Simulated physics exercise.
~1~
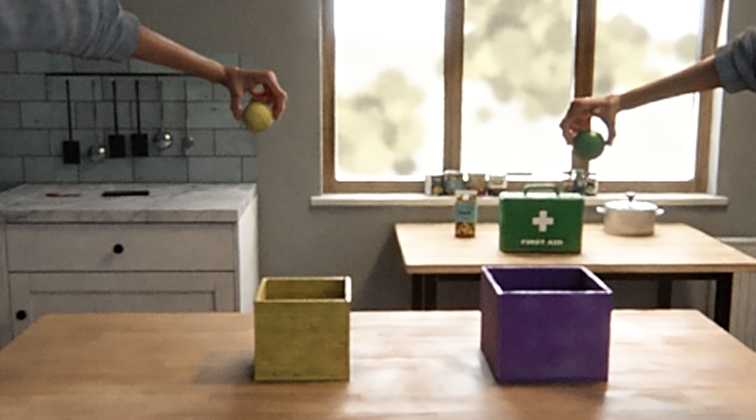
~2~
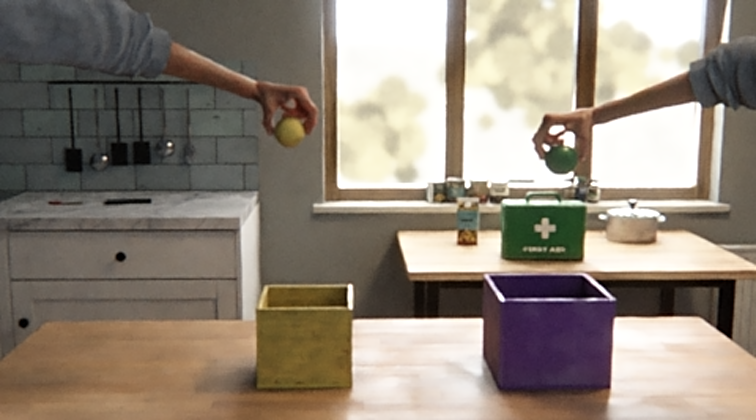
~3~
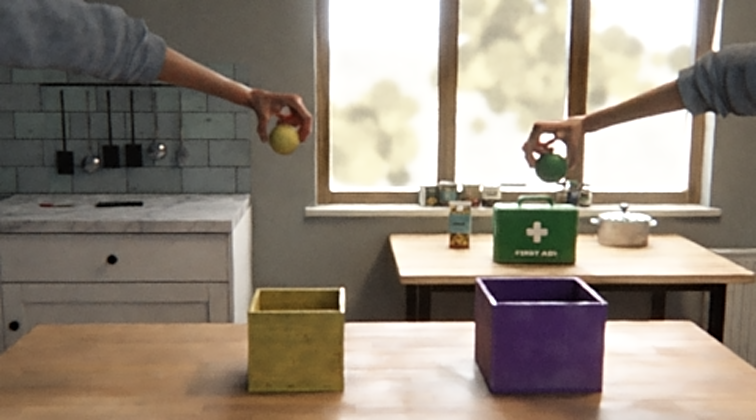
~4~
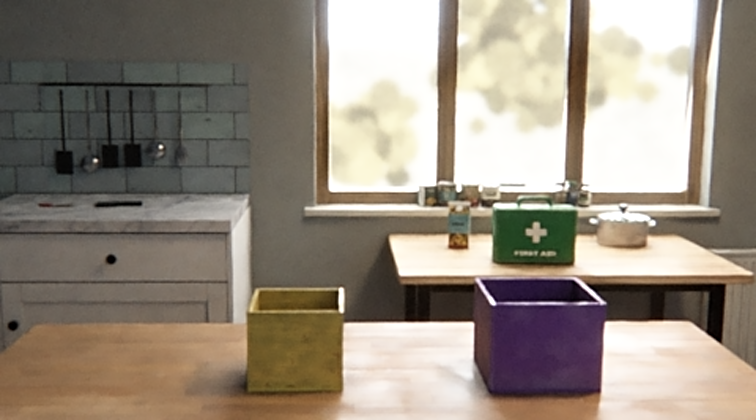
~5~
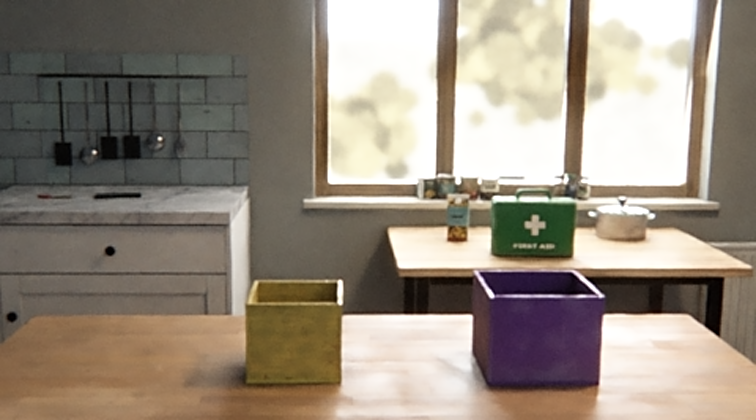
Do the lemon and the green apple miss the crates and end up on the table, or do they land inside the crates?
Both land inside, the lemon in the yellow crate on the left and the green apple in the purple crate on the right.
